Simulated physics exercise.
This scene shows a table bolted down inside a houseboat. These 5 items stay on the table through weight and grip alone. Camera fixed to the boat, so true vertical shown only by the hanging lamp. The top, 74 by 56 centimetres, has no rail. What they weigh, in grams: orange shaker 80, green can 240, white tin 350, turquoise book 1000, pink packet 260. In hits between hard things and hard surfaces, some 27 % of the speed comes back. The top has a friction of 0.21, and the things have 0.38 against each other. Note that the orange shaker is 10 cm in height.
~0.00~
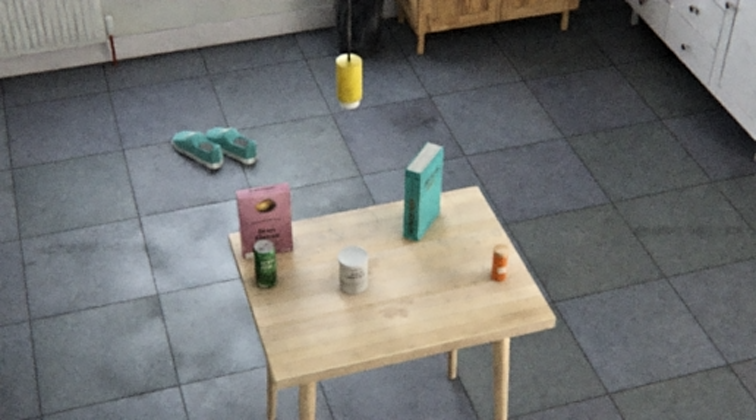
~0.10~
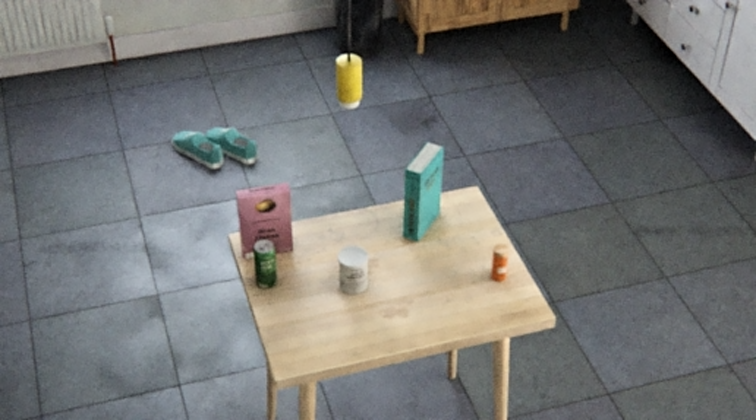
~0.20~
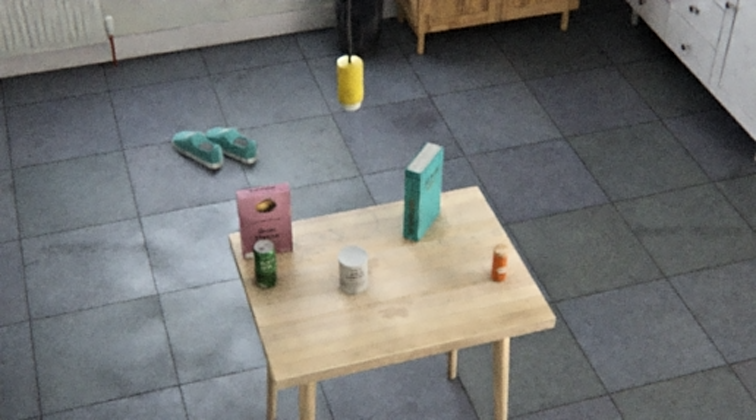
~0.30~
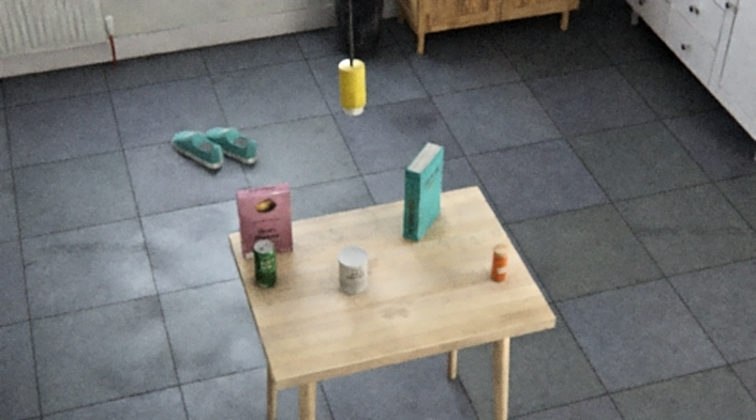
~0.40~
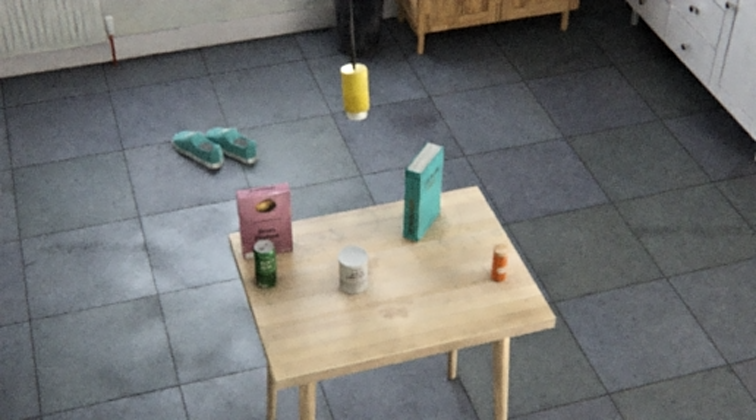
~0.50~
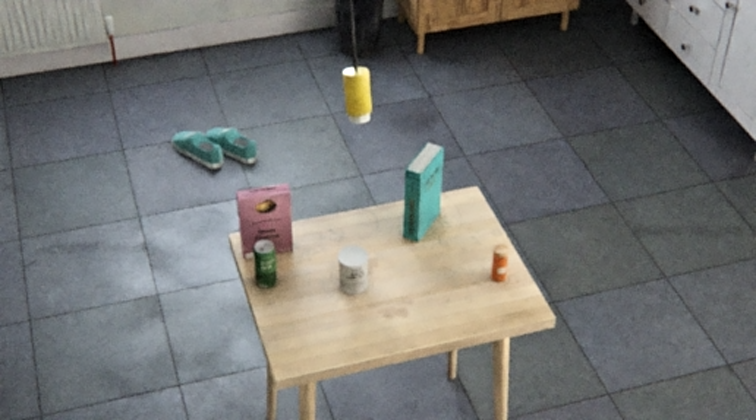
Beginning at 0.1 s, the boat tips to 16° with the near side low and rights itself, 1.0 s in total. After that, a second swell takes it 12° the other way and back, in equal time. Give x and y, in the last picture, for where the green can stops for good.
It stops near (274, 304) in the last picture.
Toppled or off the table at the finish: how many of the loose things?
The count is 1.
Around 0.80 s, floor tilted 10°, near side down; green can shifted 3 cm near (268, 273); pink packet tipped 40° against what carries it; turquoise book shifted 3 cm.
Around 1.00 s, floor tilted 2°, near side down; green can shifted 11 cm near (272, 293); pink packet tipped 51° against what carries it; turquoise book shifted 5 cm.
Finally (2.6 s), on their side or leaning hard on the table, pink packet; not toppled but over 5 cm from the start, green can; the other 3 still in place (within 5 cm). Final places as that camera would see them, green can near (274, 304).
